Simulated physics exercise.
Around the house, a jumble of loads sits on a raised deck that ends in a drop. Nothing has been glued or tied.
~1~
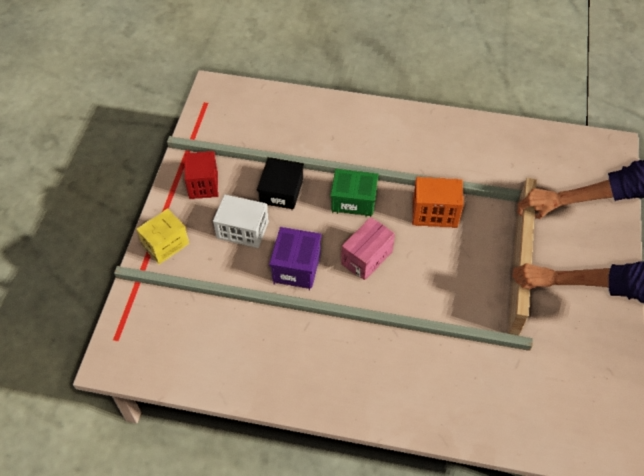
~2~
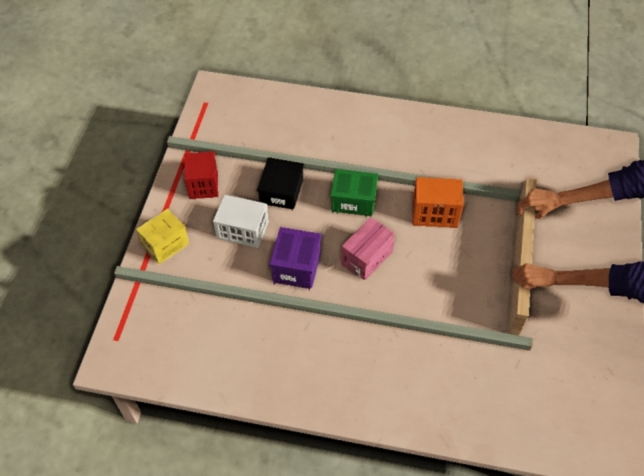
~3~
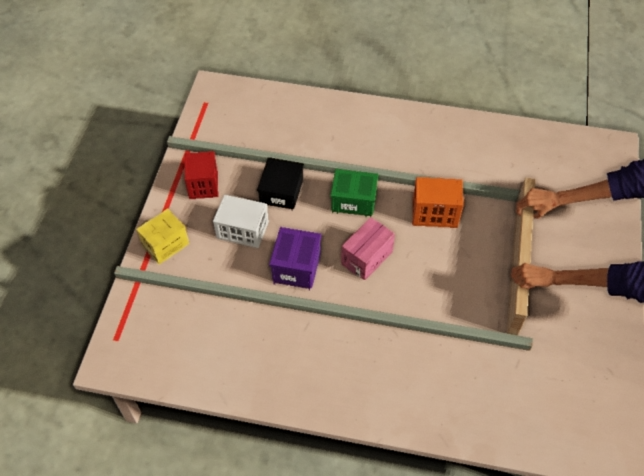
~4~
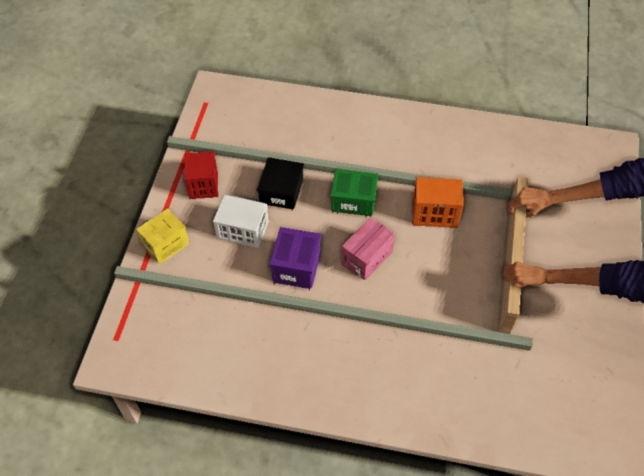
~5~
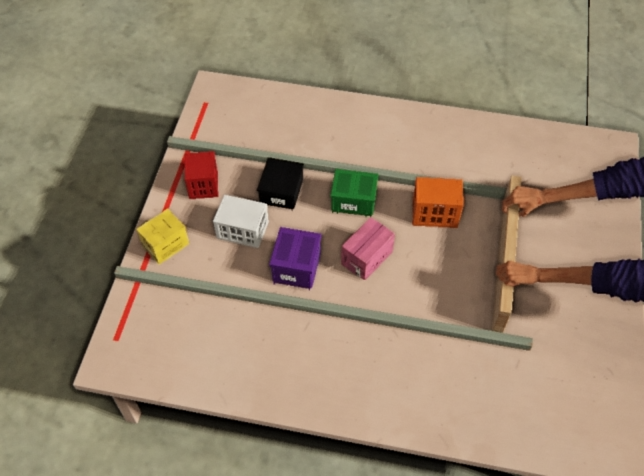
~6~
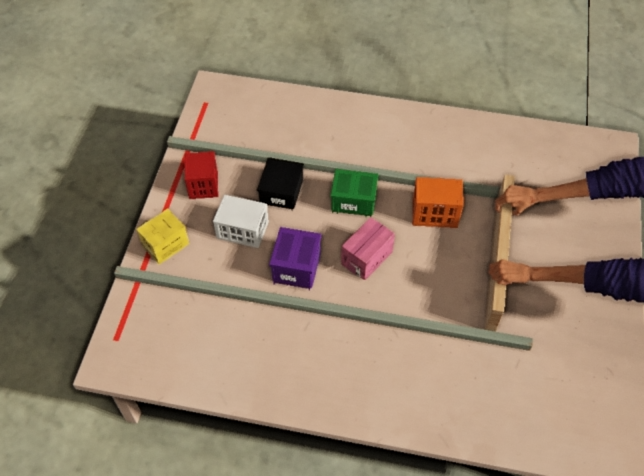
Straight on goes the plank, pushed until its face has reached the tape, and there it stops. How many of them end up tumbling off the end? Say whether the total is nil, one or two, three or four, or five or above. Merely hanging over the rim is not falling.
The drop count passes four.
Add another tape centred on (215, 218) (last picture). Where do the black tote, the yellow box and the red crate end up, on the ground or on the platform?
The black tote does not stay; as for the yellow box, it does not stay; and the red crate does not stay.
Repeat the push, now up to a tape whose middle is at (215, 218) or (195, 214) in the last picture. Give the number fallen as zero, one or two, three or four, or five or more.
For each place: Either three or four; three or four.
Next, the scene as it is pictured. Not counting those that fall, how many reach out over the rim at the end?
I'd say 1 of them.
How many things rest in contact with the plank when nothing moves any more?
All in all, 1.
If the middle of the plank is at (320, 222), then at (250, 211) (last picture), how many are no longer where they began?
By the first moment it's 7, by the second it's 8.
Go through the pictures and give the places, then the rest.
Yellow box (164, 237); red crate (202, 175); white crate (241, 221); plank (523, 255); tape (166, 209), in the first frame.
Red crate (202, 175); green tote (354, 193), in the second frame.
White crate (241, 222); pink parcel (368, 249), in the third frame.
Yellow box (164, 237); orange crate (437, 203), in the fourth frame.
Red crate (202, 175); purple tote (296, 259), in the fifth frame.
Yellow box (164, 237); red crate (202, 175); white crate (241, 222); plank (500, 252); tape (166, 209), in the sixth frame.
Early on, none off yet; yellow box at rest near (164, 237); red crate at rest near (202, 175); white crate at rest near (241, 222).
Finally, the number that fall off is five or more; lost, orange crate, green tote, purple tote, black tote, white crate, red crate and yellow box.
